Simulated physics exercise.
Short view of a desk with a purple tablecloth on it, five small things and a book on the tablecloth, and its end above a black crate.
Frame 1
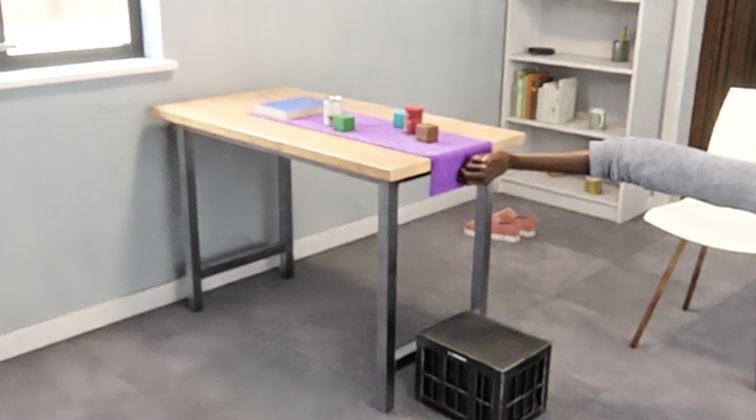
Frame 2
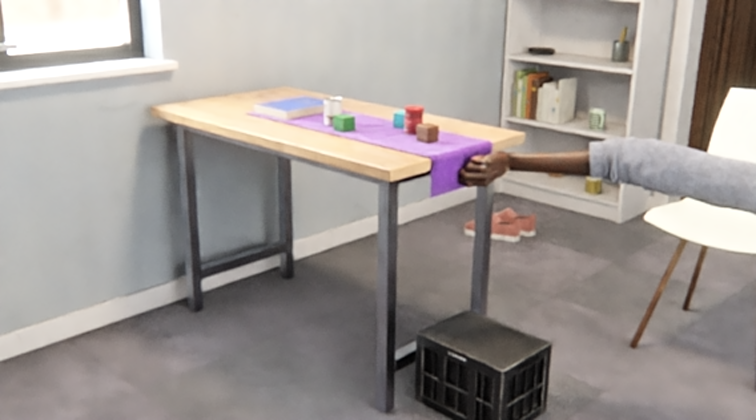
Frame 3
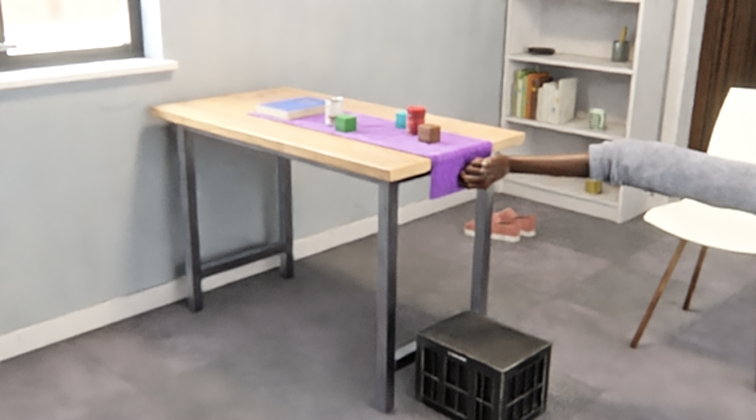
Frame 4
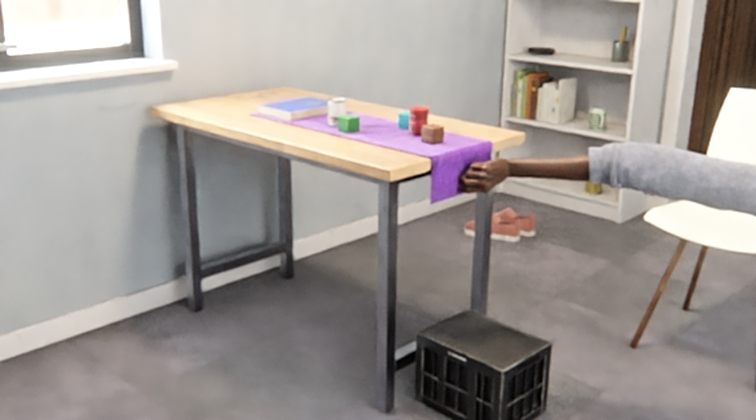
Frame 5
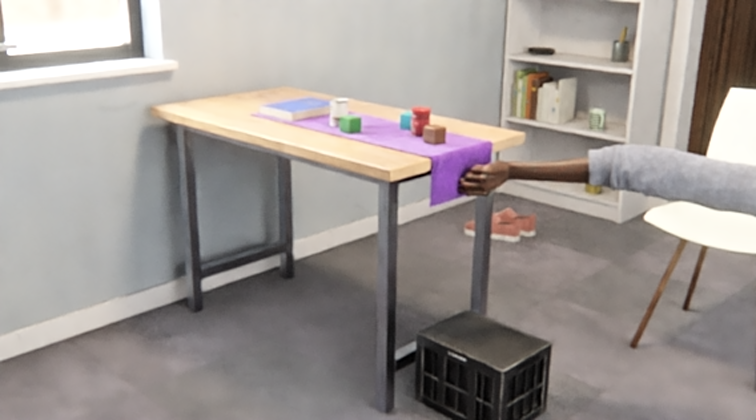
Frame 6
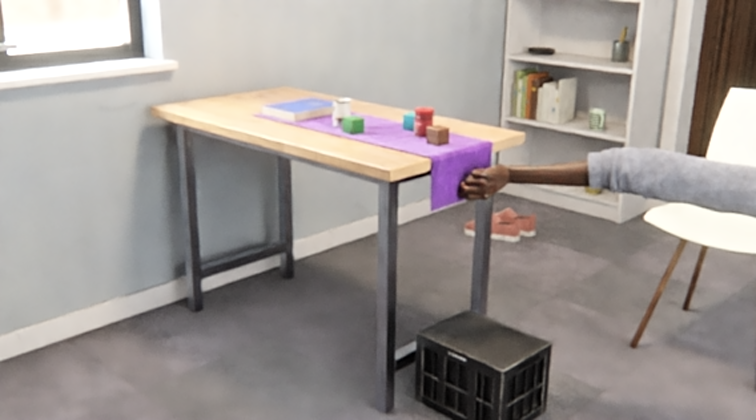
A hand slowly pulls a purple cloth down over the desk's edge, shifting objects right.
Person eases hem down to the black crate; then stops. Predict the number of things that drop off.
The number is four.
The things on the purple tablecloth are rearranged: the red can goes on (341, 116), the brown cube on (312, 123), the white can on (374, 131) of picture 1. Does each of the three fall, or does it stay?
I'd say the red can hangs on, the brown cube hangs on, and the white can takes a fall.
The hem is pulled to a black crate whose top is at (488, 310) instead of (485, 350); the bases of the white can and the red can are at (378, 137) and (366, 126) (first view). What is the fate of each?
Result: White can gone, red can still there.
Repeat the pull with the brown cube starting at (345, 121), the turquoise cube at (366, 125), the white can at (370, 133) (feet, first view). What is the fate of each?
My call: The brown cube hangs on; the turquoise cube takes a tumble; the white can takes a tumble.
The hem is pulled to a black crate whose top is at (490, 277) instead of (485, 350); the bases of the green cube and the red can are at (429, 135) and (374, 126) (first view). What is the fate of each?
Green cube: Off. Red can: Still up.
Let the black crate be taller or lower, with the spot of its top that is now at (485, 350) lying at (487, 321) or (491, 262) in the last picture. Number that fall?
If so, 3 and 1.
Early on, hem near (460, 266); brown cube and red can gone.
Midway, hem near (460, 311); brown cube, red can and turquoise cube gone.
Finally, hem on the crate; brown cube, red can, turquoise cube and green cube gone. The answer is four.
